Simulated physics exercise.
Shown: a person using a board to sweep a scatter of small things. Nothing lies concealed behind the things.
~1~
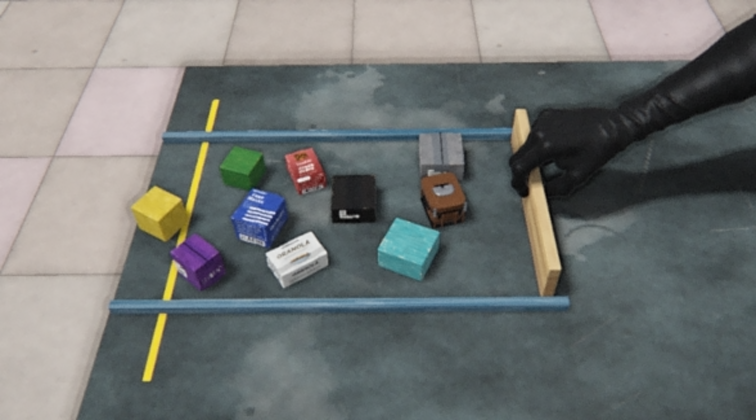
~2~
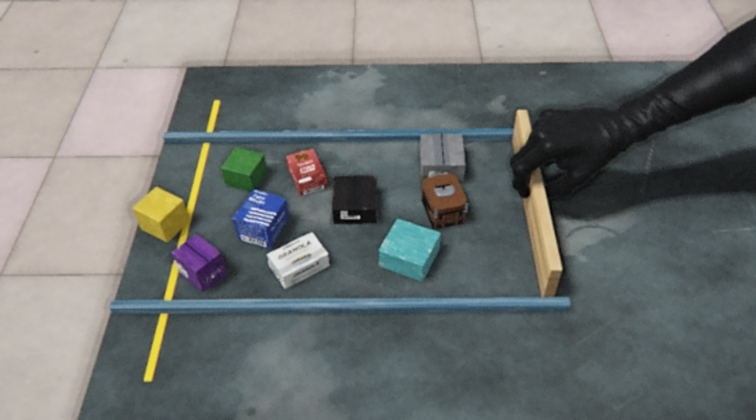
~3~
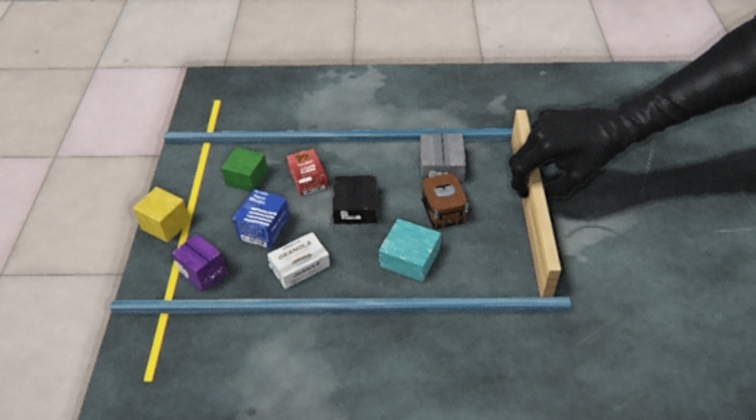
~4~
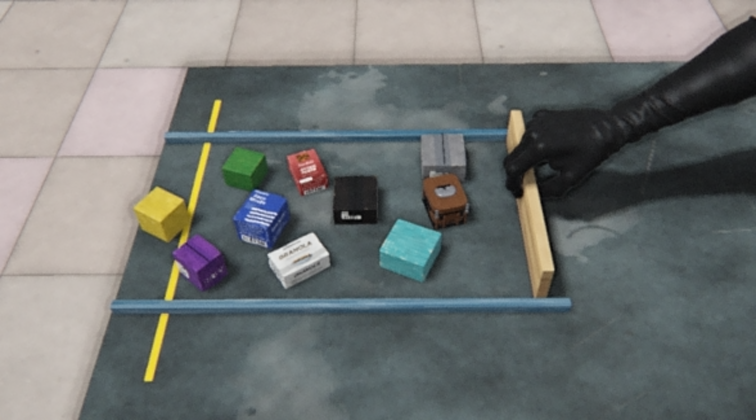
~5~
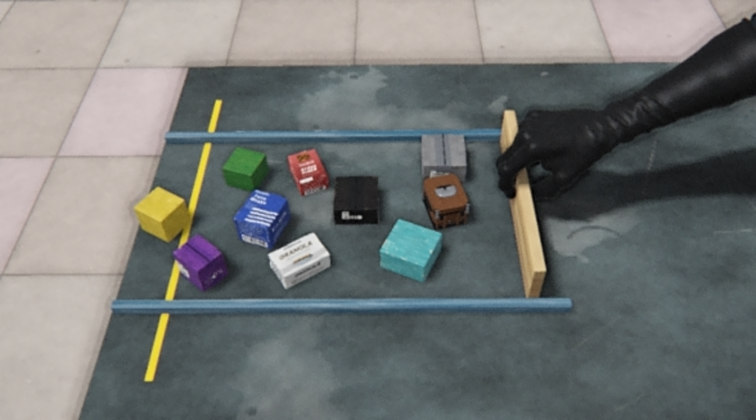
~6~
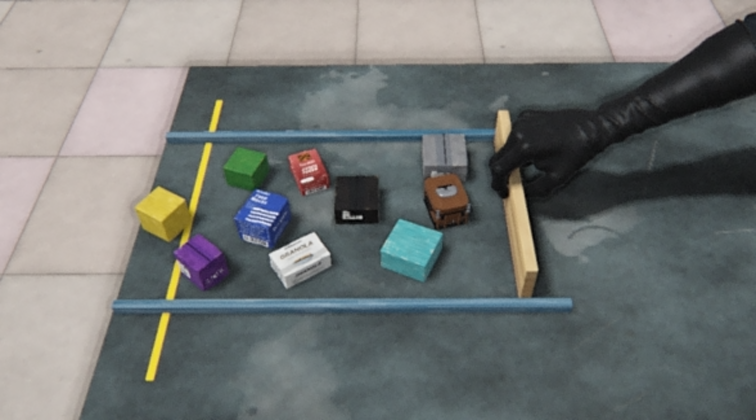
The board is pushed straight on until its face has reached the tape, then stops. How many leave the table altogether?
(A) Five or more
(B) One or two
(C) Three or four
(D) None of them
Answer: A.
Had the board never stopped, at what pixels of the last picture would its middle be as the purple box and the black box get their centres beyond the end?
Points: About (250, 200) and about (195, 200).
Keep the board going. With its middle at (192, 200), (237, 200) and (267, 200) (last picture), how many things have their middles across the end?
Taking the places in turn, the counts are 7, 2 and 0.
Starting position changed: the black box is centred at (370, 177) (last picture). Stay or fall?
It tumbles off.
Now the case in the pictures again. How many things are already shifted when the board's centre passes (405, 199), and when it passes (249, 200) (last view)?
The first count is 4, and then it's 10.
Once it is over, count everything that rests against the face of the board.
3 are in contact with it.
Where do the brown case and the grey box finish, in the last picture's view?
About (173, 201), and about (180, 160).
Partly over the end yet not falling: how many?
0, I think.
Soon after, none off yet; yellow block at rest near (164, 214); purple box at rest near (202, 263); green block at rest near (247, 170).
After that, none off yet; yellow block at rest near (164, 214); purple box moving near (196, 264); green block moving near (240, 171).
And then, none off yet; yellow block displaced about its own width near (145, 207); purple box displaced well along near (112, 277); green block displaced well along near (166, 173).
In the end, the number that fall off is five or more; gone, black box, white box, red box, blue box, green block, purple box and yellow block.
